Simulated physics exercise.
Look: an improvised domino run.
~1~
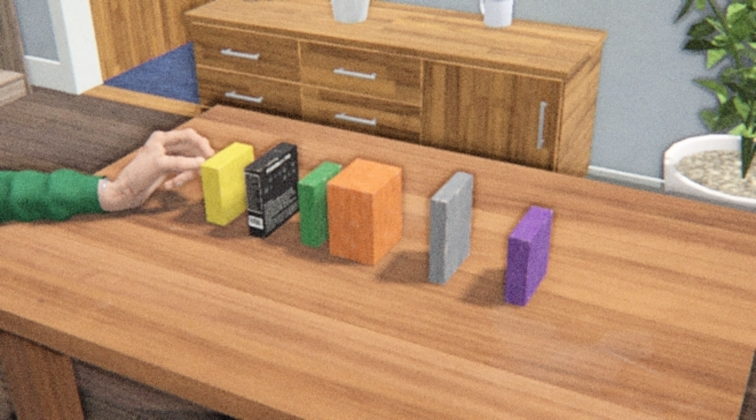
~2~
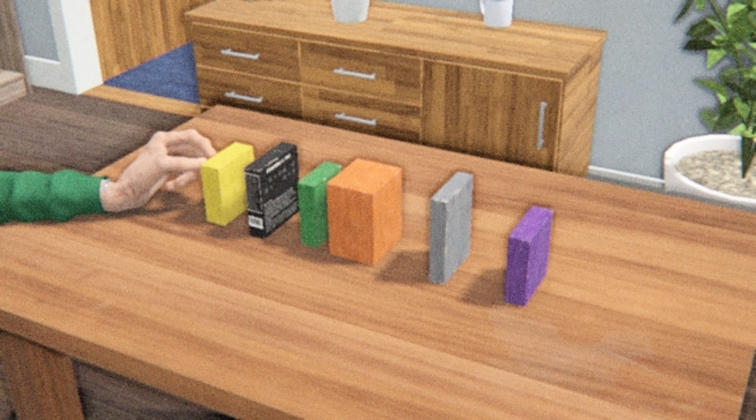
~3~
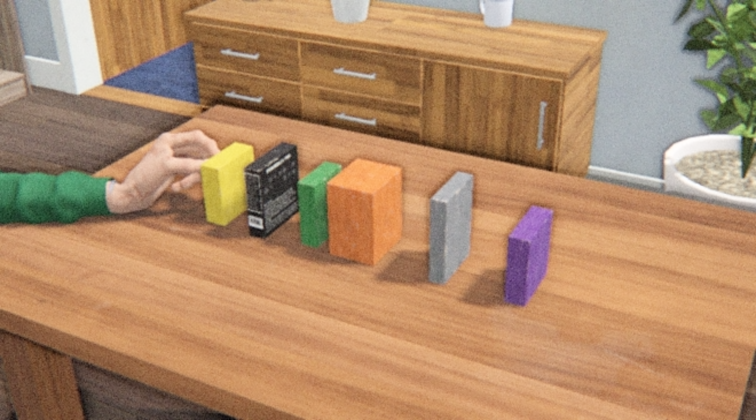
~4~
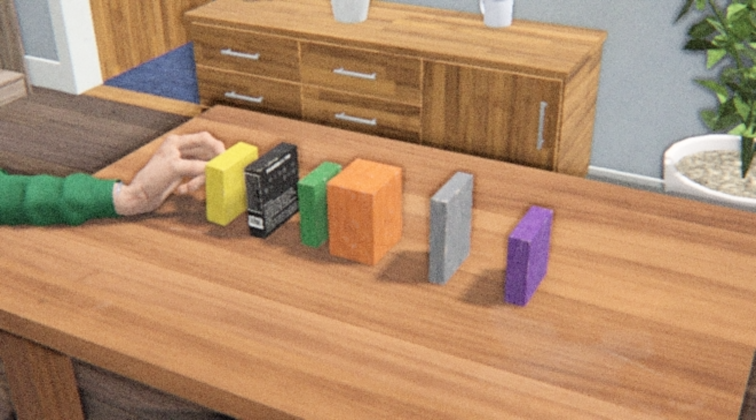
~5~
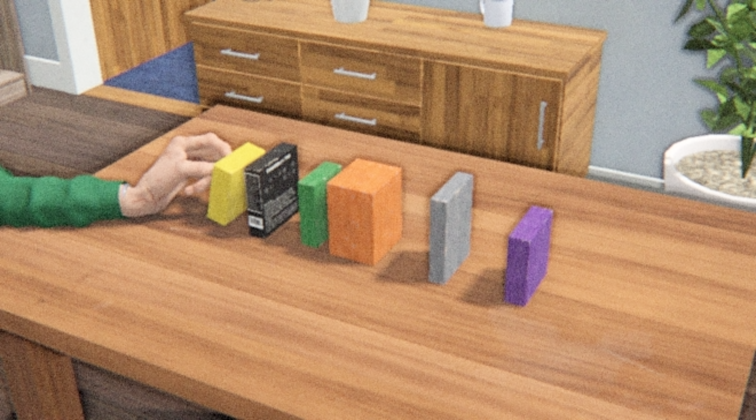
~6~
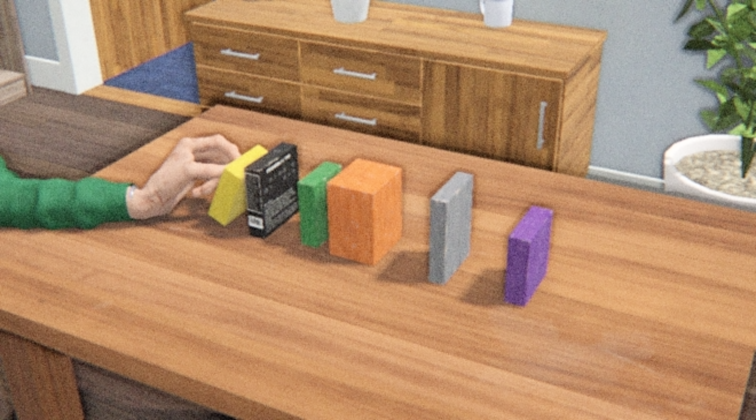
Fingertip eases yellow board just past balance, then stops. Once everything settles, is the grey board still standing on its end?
Yes, I expect it holds on.
Then, 0.20 s after the last picture, yellow board 51° over; black packet tipped 26° from how it was.
Then, 0.30 s after the last picture, yellow board 61° over; black packet tipped 40° from how it was; green block tipped 11° from how it was.
At rest, tipped over on the table, black packet; left askew, green block; the other 2 in place. Seen from the same camera at the end, grey board near (451, 228).
